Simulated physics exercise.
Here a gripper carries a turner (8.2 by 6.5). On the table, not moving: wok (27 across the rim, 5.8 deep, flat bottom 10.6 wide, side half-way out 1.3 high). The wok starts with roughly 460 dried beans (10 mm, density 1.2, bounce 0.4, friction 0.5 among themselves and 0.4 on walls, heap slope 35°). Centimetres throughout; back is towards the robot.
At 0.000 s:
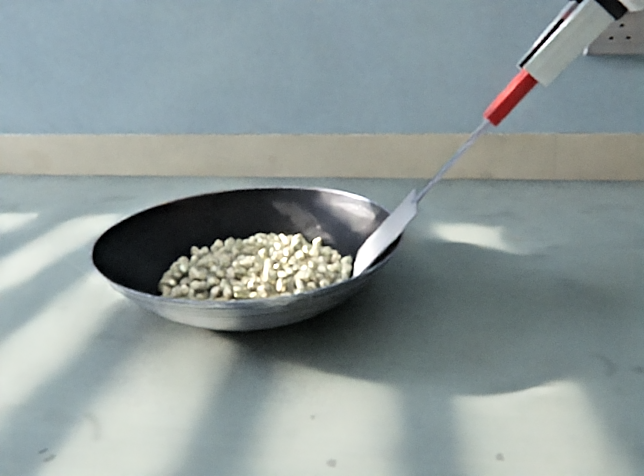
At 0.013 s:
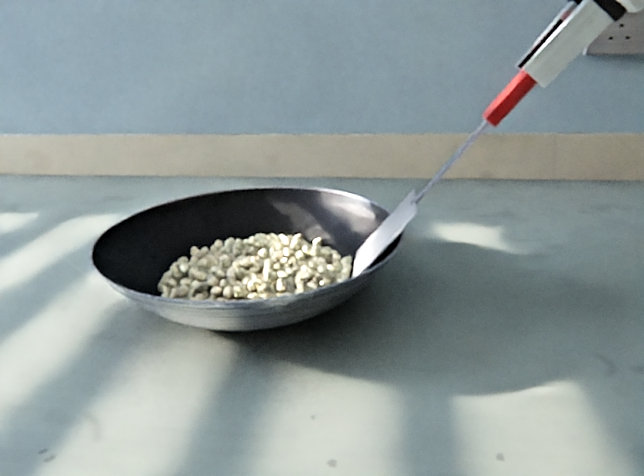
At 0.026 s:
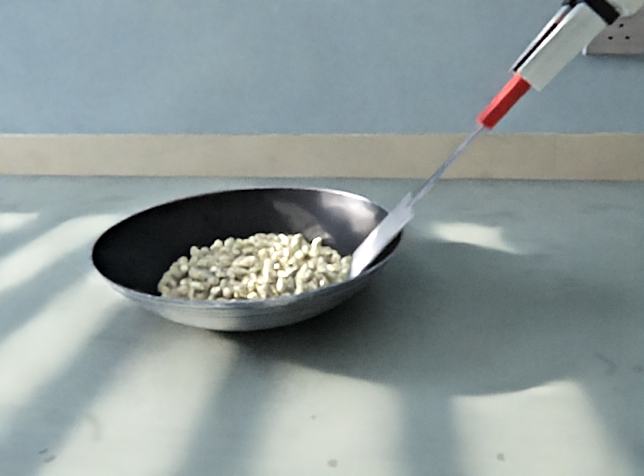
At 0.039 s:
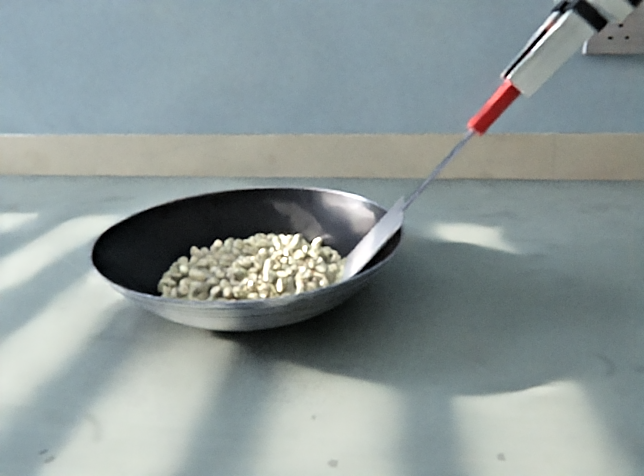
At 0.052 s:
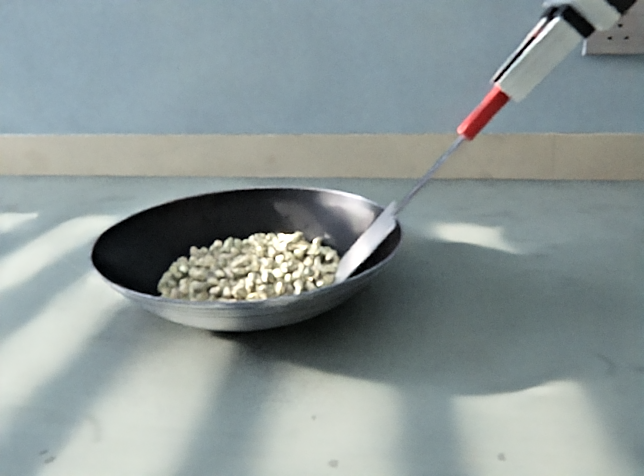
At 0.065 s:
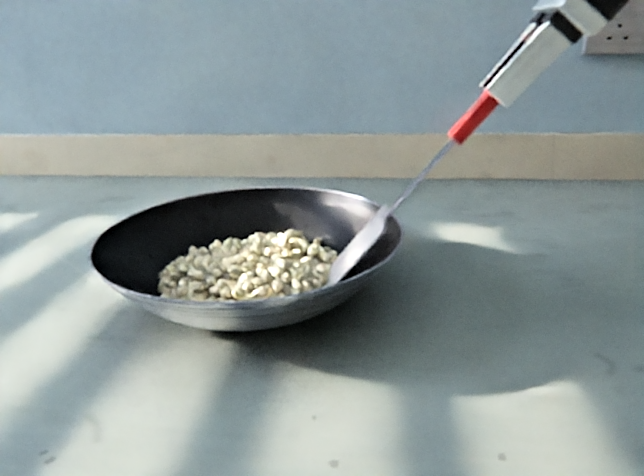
On a sunlit table against a blue wall, a robot gripper holds a turner with its blade inside the right rim of a dark wok of pale beans, then slides it slightly left and down against the heap's edge.
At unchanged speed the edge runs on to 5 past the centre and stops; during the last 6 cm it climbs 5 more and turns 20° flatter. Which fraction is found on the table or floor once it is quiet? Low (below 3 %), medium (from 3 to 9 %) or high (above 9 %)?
Share on the table or floor: Low (below 3 %).
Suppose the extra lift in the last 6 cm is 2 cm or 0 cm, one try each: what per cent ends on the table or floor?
About 0 and 0 per cent.
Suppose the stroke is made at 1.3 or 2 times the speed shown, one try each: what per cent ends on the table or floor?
About 0 and 5 per cent.
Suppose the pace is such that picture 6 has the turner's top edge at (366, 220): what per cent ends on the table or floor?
Some 0 per cent.
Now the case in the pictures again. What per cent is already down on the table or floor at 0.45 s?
Roughly 0 per cent.
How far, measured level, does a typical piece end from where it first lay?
Roughly 3 cm.
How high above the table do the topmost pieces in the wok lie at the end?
Some 4.5 cm.
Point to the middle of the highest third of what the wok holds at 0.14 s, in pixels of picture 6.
Around (223, 264).
After 0.14 s, sloping 51°, highest piece 4 above the table; 460 in the wok.
After 0.22 s, sloping 42°, highest piece 4 above the table; 460 in the wok.
After 0.45 s, sloping 31°, highest piece 5 above the table; 460 in the wok.
After 1.50 s, sloping 31°, highest piece 4 above the table; 460 in the wok.
In the end, 460 in the wok. That is 0 % on the table or floor.
